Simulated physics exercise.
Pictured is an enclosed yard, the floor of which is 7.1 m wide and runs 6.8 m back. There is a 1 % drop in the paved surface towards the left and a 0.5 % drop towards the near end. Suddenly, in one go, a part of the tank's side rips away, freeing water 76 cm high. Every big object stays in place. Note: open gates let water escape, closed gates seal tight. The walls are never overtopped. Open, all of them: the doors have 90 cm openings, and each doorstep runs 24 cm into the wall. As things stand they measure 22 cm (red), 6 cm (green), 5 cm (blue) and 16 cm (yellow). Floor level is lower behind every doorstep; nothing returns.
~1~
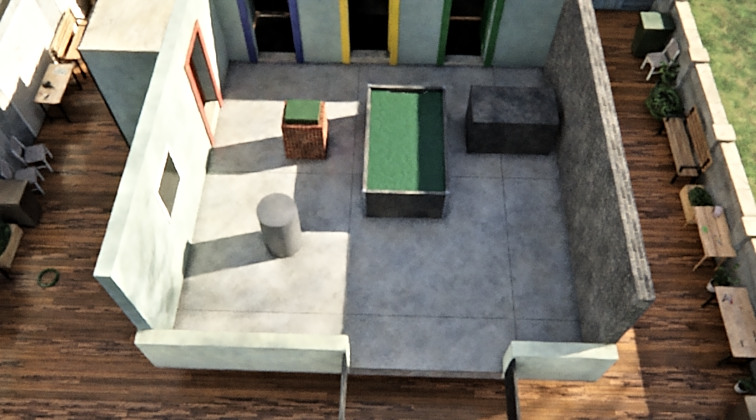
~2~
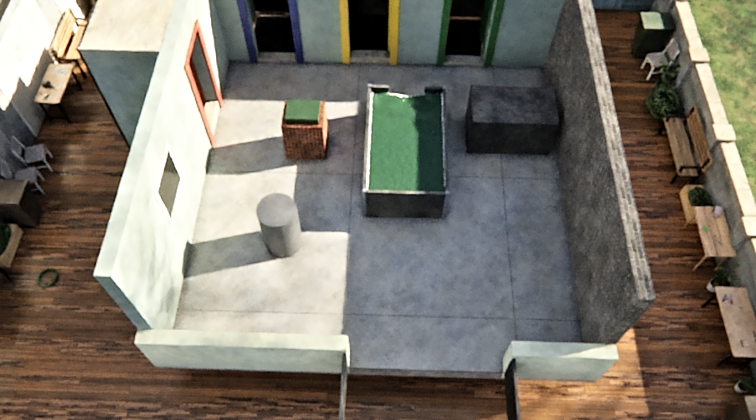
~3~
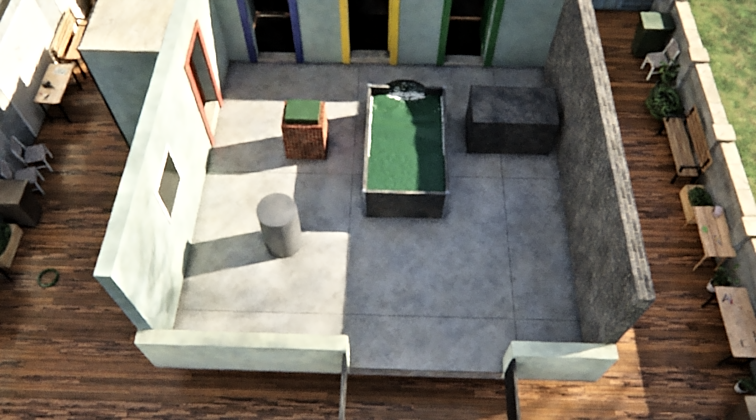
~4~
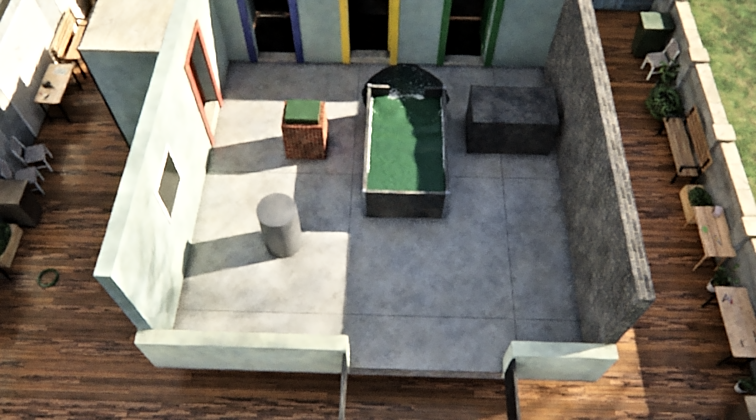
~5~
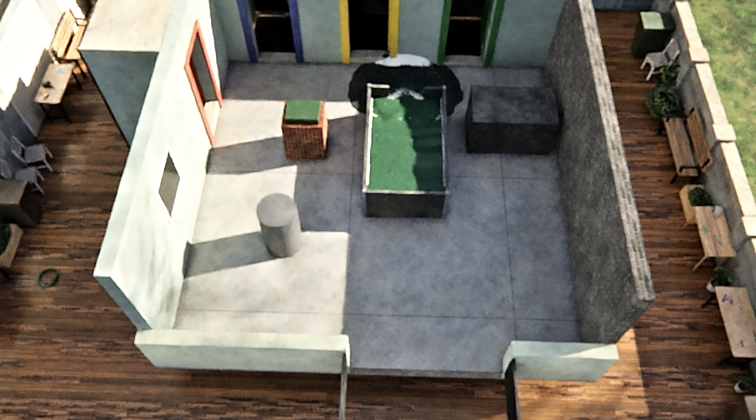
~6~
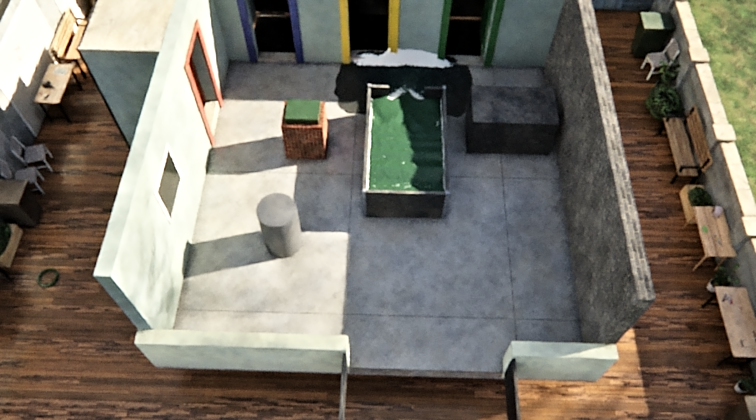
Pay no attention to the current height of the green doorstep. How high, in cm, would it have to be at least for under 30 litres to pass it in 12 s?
At least about 14 cm.
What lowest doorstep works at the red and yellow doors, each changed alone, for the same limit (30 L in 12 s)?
Roughly 8.5 cm at red and 27 cm at yellow.
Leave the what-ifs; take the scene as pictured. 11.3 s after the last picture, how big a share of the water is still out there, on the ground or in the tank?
Close to 86 in a hundred.
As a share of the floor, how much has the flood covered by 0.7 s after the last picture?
Some 10 in a hundred.
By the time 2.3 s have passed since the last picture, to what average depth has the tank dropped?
About 40 centimetres.
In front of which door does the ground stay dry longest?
It's the red one.
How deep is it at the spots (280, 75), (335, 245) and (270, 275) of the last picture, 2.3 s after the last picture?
Depths in order: 5 / 0 / 0 cm.
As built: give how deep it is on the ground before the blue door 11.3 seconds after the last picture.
You'd measure close to 5.5 cm there.
Then, 0.7 s after the last picture water covers 10 % of the floor, deepest (44 cm) near (404, 111); 17 cm at the green door, 14 litres in over its 6 cm doorstep.
Then, 2.3 s after the last picture water covers 25 % of the floor, deepest (28 cm) near (405, 68); 12 cm at the green door, 80 litres in over its 6 cm doorstep.
Then, 11.3 s after the last picture water covers 85 % of the floor, deepest (12 cm) near (170, 348); 7 cm at the green door, 130 litres in over its 6 cm doorstep.
At the green door as built, the water peaked near 17 cm, 0.9 s after the last picture.
Run again over the same 12 s with other heights there, 41 litres in over 12.5 cm, 23 litres over 15 cm. The limit of 30 litres is kept from about 14 cm up.
